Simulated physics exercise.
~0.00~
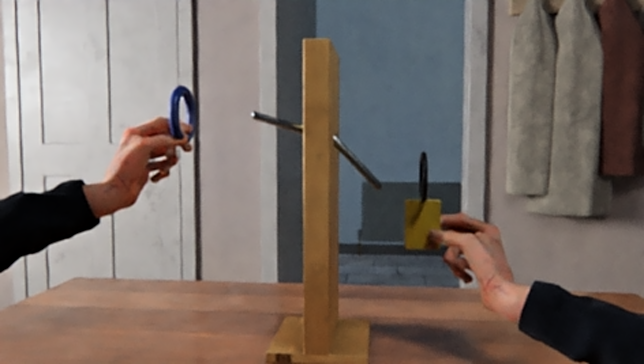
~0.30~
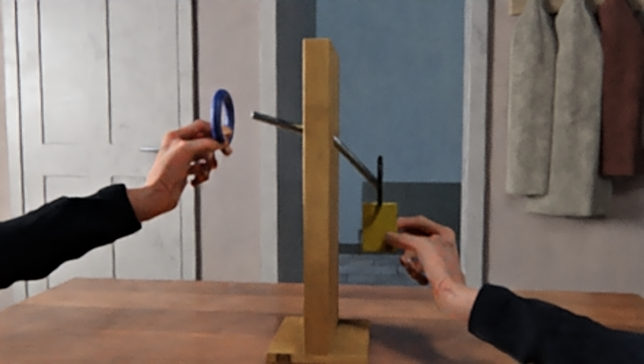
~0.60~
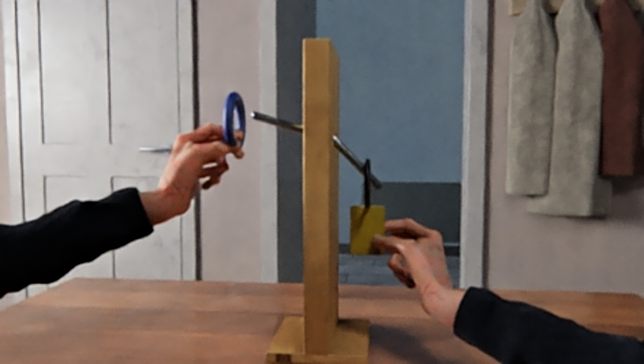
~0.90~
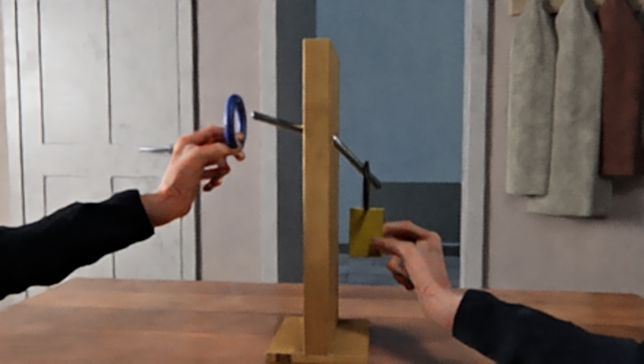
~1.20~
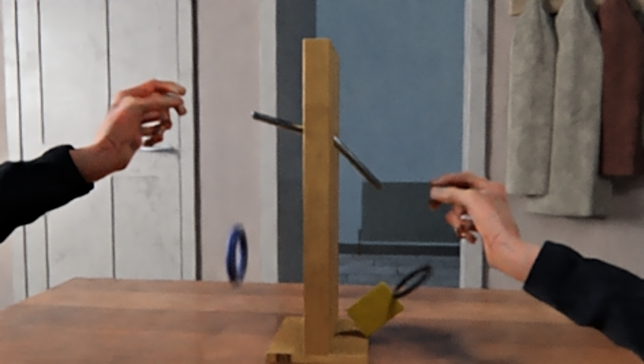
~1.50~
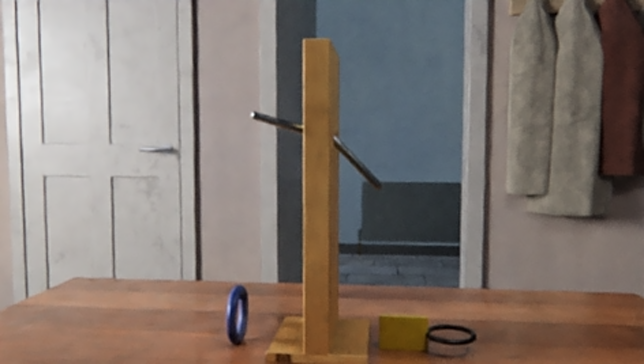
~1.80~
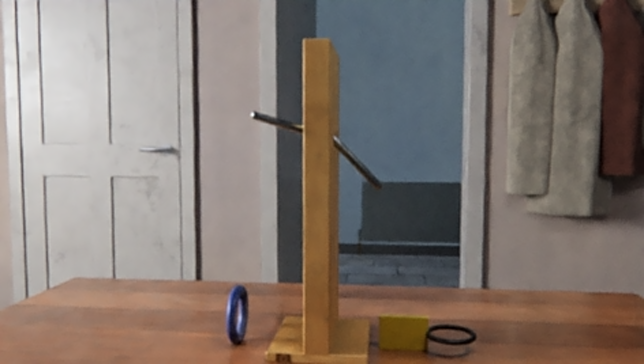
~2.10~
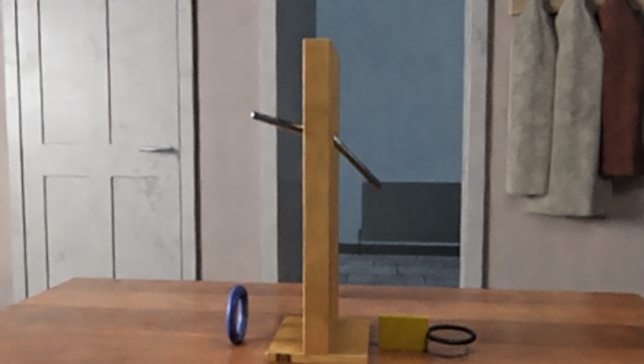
At a wooden table, two hands release a blue ring and yellow tag, which both fall.
